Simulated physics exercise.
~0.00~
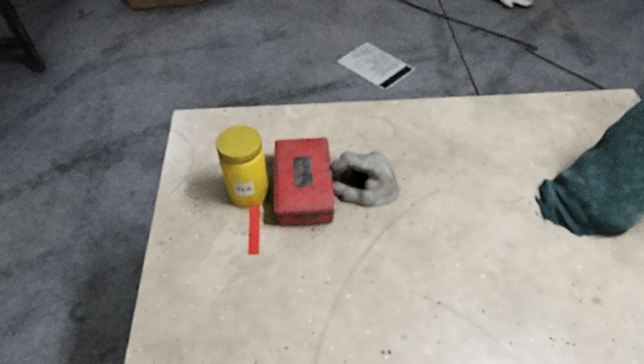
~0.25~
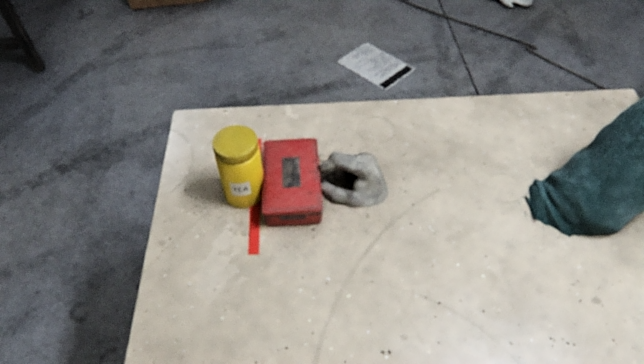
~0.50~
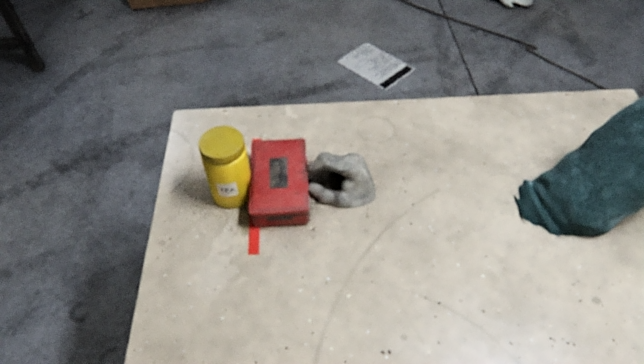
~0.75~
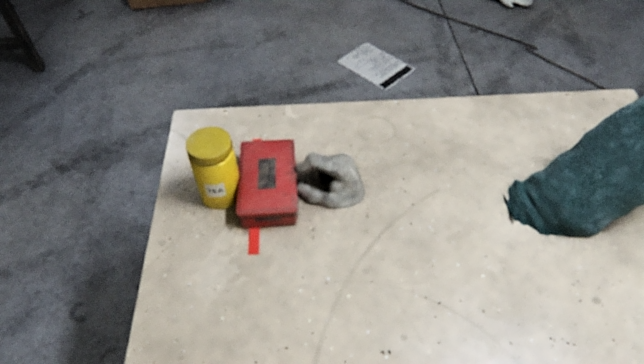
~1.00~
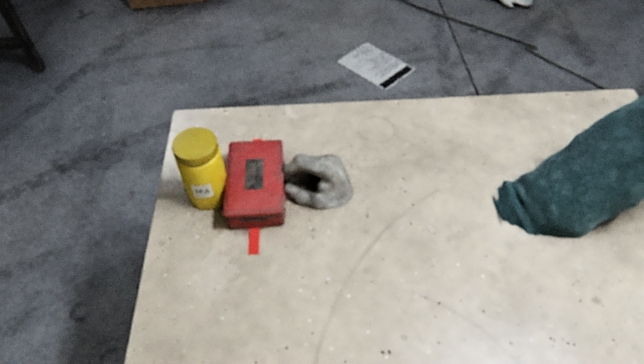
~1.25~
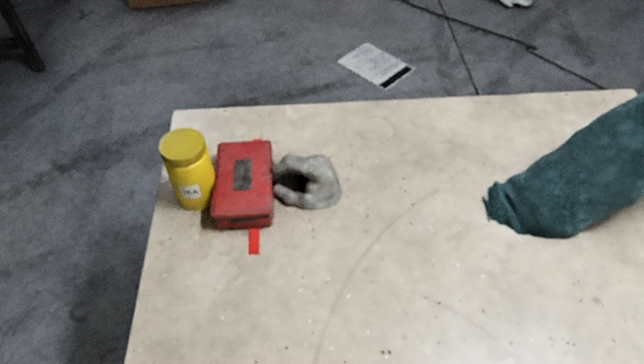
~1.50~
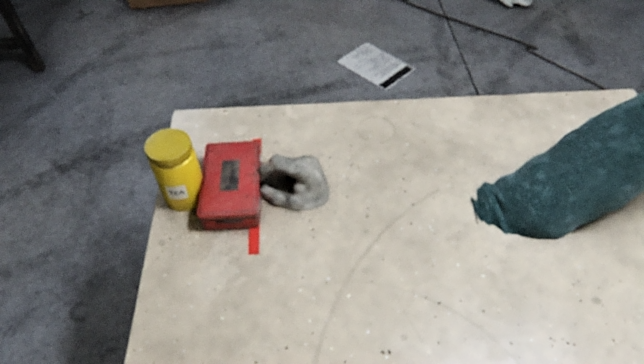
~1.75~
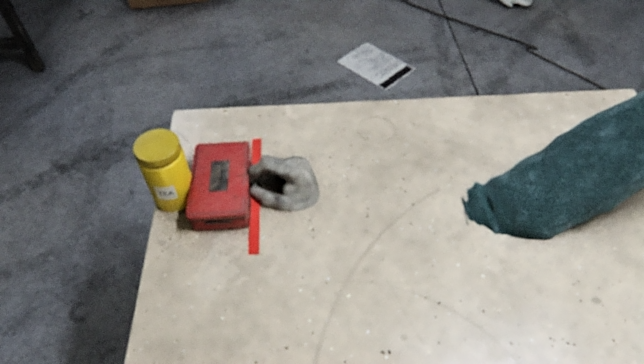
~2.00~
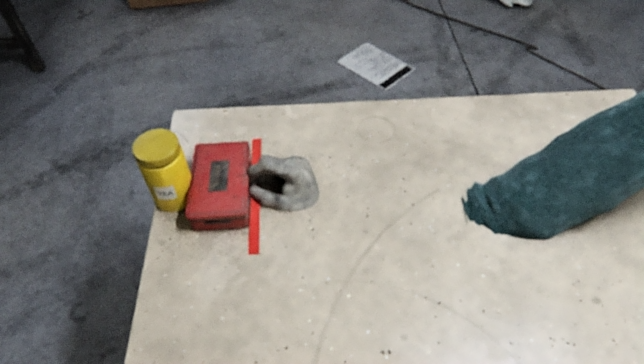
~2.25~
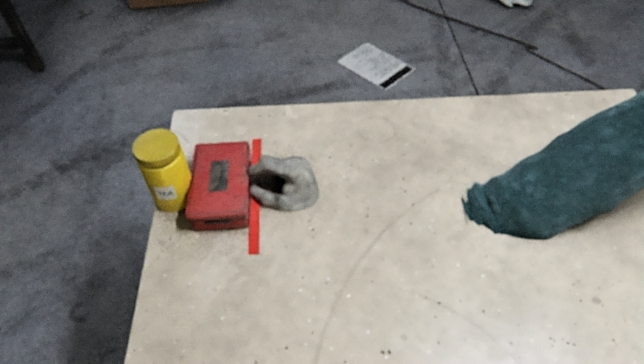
On a pale tabletop, a gray hand-like shape beside a red case moved left along with it as the case pushed a yellow jar across a strip of red tape, until everything stopped with the jar still upright near the table's left edge.
